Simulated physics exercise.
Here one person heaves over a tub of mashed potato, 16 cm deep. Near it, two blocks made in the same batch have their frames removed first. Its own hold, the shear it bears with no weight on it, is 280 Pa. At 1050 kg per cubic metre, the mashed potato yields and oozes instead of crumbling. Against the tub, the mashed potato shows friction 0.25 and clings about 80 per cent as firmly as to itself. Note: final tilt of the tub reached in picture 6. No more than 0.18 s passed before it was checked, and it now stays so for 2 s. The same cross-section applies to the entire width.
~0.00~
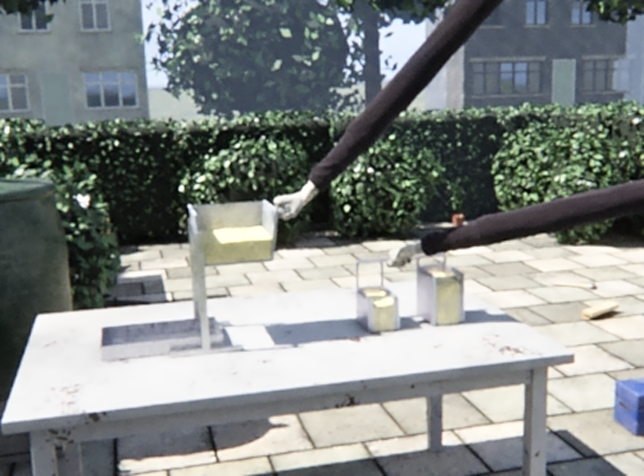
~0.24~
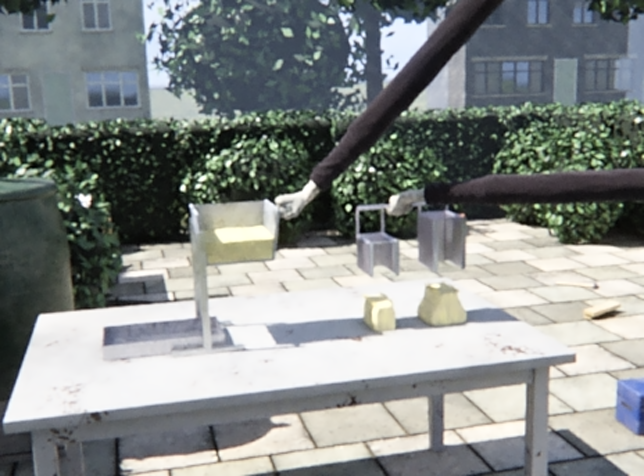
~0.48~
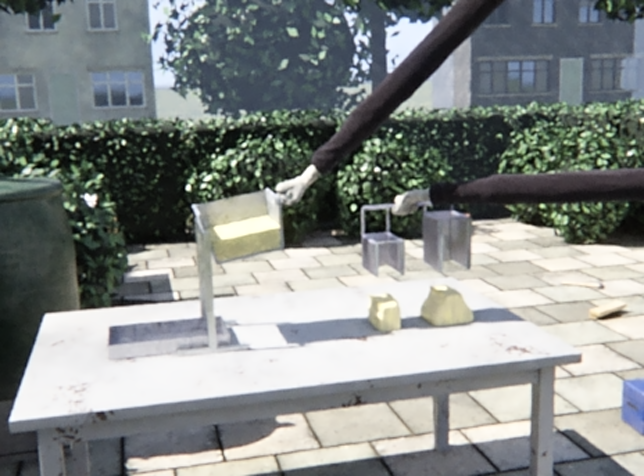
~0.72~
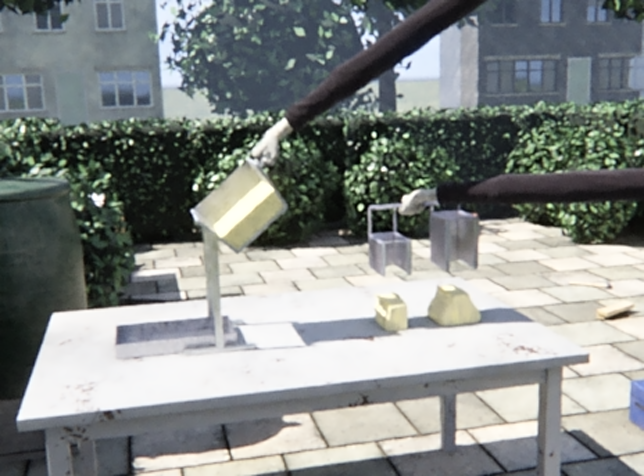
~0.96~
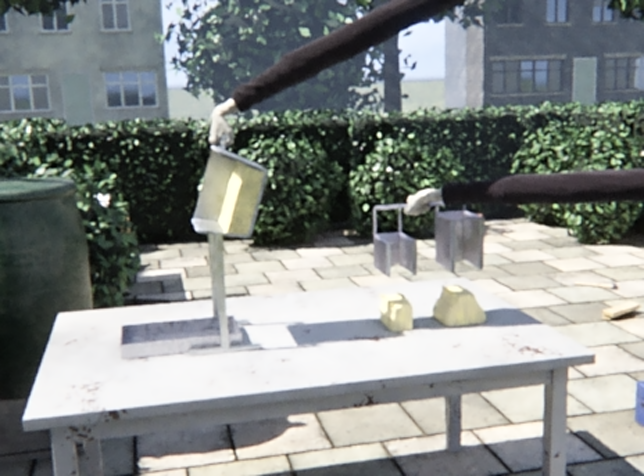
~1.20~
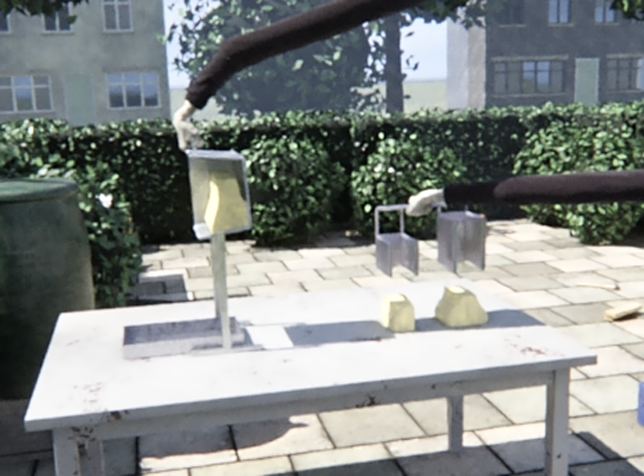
Two small clear molds were lifted by a dark-sleeved arm off pale yellow blocks, which slumped slightly on the white table, then another arm tilted a clear tub of yellow mash steeply to the left.
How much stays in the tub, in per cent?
Roughly 51 per cent stays in the tub.
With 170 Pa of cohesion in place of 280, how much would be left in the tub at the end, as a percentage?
In that case some 40 per cent.
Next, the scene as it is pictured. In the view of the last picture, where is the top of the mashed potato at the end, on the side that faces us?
Around (232, 211).
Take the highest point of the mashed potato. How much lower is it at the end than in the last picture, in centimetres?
The top ends up some 11 cm below its level in the last picture.
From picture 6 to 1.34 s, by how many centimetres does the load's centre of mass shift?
Displacement noted: Approx. 5 cm... about that.
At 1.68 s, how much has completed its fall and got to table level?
About 0 per cent.
After 1.34 s, the tub is at 92 degrees and holds 97 %.
After 1.51 s, the tub is at 92 degrees and holds 70 %.
After 1.68 s, the tub is at 92 degrees and holds 51 %.
After 1.85 s, the tub is at 92 degrees and holds 51 %.
After 3.20 s, at the end, the tub is at 92 degrees and holds 51 %.
